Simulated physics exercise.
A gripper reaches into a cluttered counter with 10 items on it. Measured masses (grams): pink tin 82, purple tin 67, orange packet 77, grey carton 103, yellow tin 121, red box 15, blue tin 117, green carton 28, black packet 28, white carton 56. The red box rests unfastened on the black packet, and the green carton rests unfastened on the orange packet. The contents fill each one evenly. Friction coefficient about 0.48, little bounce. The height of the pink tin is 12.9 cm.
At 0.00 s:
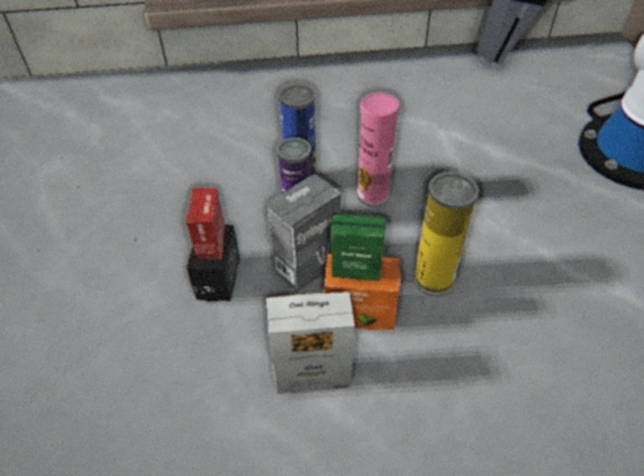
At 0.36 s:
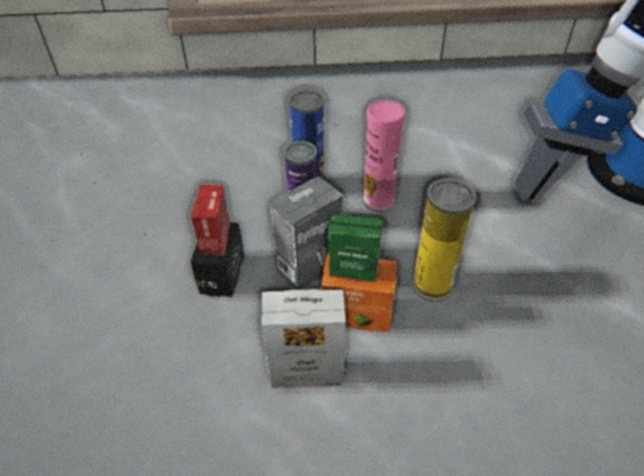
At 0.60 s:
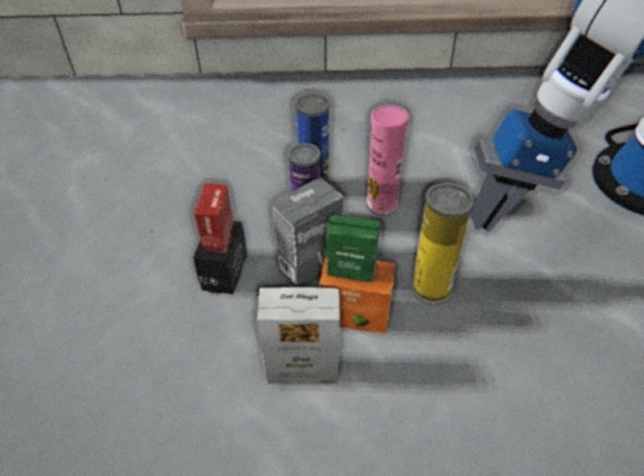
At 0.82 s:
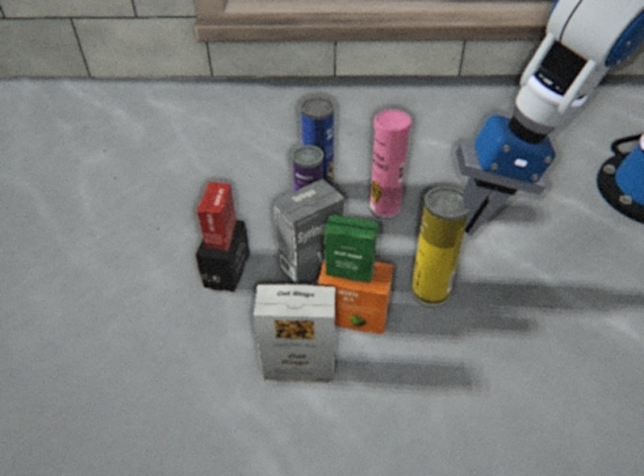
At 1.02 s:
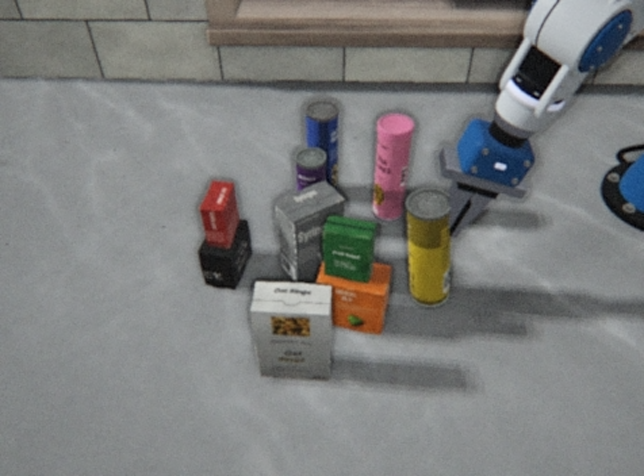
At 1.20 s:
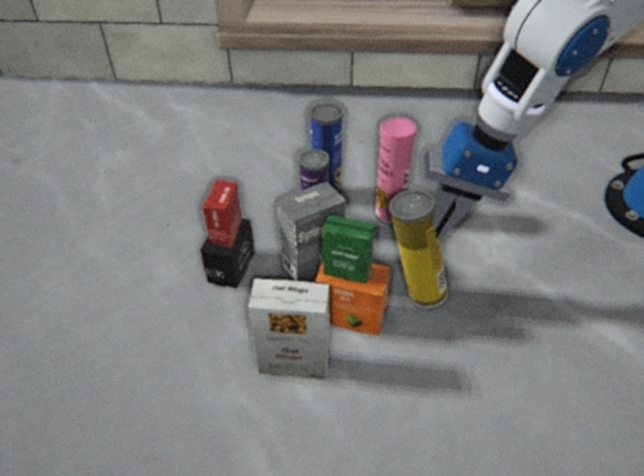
A blue and white robot arm came in from the right and moved left behind the yellow tin, which then leaned to the left beside the other tins and boxes on the grey counter.
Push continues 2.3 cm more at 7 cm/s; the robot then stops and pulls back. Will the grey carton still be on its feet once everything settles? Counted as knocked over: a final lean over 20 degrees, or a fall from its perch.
No.
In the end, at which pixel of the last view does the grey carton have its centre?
It ends up around (276, 223).
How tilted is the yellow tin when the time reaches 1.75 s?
Tilt: Around 60°.
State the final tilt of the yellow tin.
About 90°.
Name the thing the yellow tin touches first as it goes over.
Orange packet.
Around 1.45 s, off upright yellow tin 24°.
Around 1.75 s, orange packet and yellow tin touch at 1.50 s; grey carton and yellow tin touch at 1.60 s; off upright yellow tin 62°, grey carton 19°, purple tin 4°.
Around 2.20 s, purple tin and blue tin touch at 1.87 s; off upright yellow tin 90°, grey carton 90°.
At rest, past 20° or fallen, yellow tin and grey carton. Standing, pink tin, blue tin, orange packet, white carton, purple tin, black packet, green carton and red box.
